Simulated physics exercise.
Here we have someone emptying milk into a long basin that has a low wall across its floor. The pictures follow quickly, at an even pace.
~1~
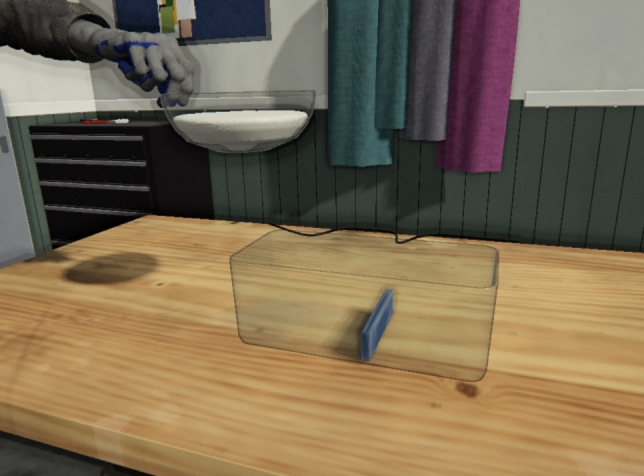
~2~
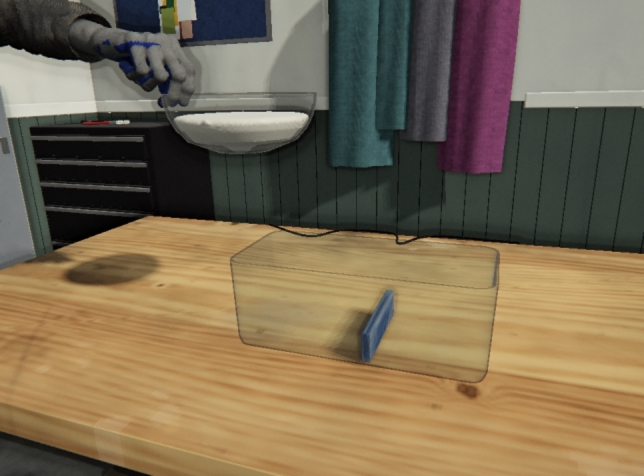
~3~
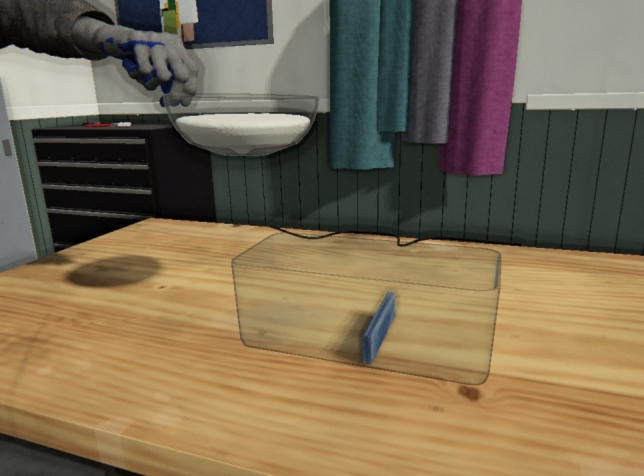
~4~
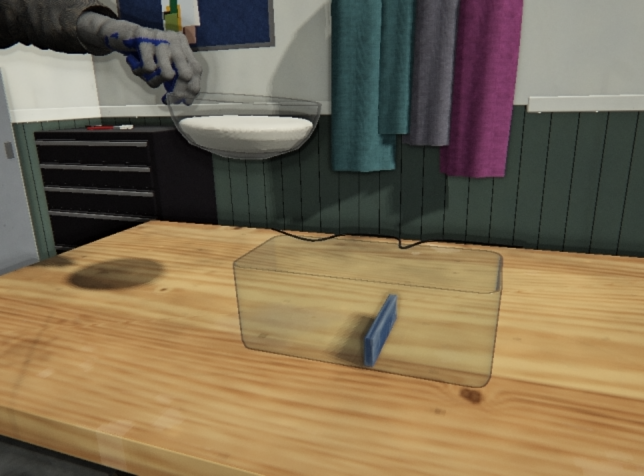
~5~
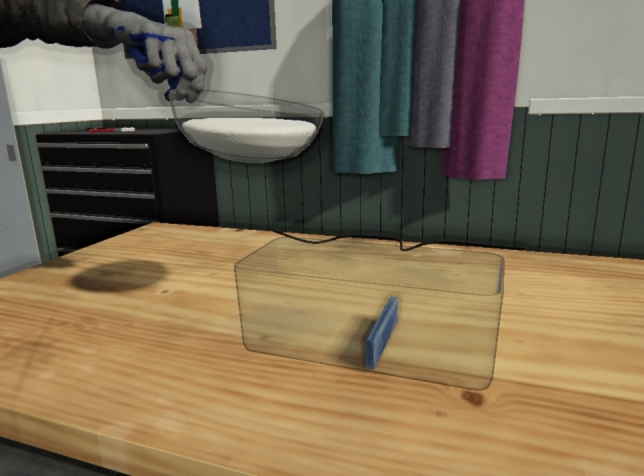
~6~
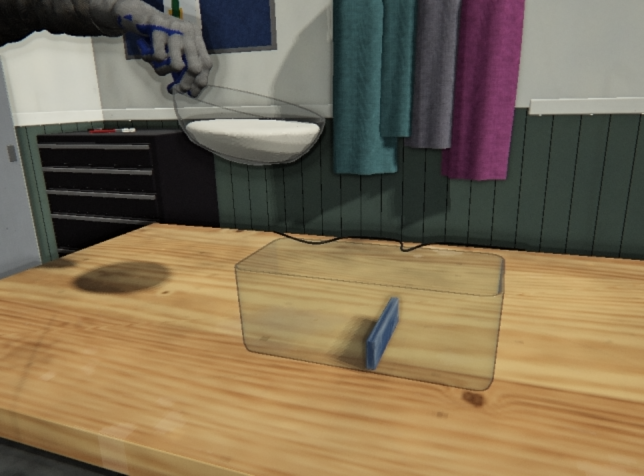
A grey hand in a dark sleeve, at the upper left, slowly tips a clear bowl of white liquid rightward, its right edge sinking while the camera view shifts very slightly. Below, on a pale wooden table seen from just above, sits a long, transparent basin with a low blue wall inside. Behind are black drawers, green panelling, and teal, grey and magenta cloths hanging.
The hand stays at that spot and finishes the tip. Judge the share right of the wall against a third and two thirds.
In the end less than a third is right of the wall.
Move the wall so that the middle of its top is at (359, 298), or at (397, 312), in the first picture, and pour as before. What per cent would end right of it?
First some 40, then 10 per cent.
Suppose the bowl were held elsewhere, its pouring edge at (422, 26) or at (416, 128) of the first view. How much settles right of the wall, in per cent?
In turn 70 and 85 in a hundred.
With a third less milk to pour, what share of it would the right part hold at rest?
Roughly 5 in a hundred.
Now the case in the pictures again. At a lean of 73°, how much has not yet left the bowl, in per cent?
It comes to 30 per cent or so.
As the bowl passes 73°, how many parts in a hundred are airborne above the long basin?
Some 35 per cent.
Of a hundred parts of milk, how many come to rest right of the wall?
Some 15 per cent.
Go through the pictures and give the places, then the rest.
The first frame shows tilt 0°; pouring edge (310, 93); surface from (187, 116) to (306, 115); the long basin's rim runs from (252, 245) to (497, 267); the wall's top is at (379, 310).
The second frame shows tilt 1°; pouring edge (311, 95); surface from (188, 116) to (307, 117).
The third frame shows tilt 3°; pouring edge (313, 100); surface from (190, 118) to (308, 120).
The fourth frame shows tilt 6°; pouring edge (315, 107); surface from (193, 119) to (311, 123).
The fifth frame shows tilt 10°; pouring edge (318, 116); surface from (196, 121) to (314, 127).
The sixth frame shows tilt 16°; pouring edge (319, 124); surface from (200, 123) to (318, 128).
A moment on, the bowl is tipped part way and 29 per cent is still to pour, 30 is left of the wall and 5 right of it.
Next, the bowl is tipped right over and 0 per cent is still to pour, 87 is left of the wall and 11 right of it.
Then the bowl is tipped right over and 0 per cent is still to pour, 85 is left of the wall and 14 right of it.
Later the bowl is tipped right over and 0 per cent is still to pour, 85 is left of the wall and 14 right of it.
At rest 85 per cent lies left of the wall, 14 right of it and 1 outside.
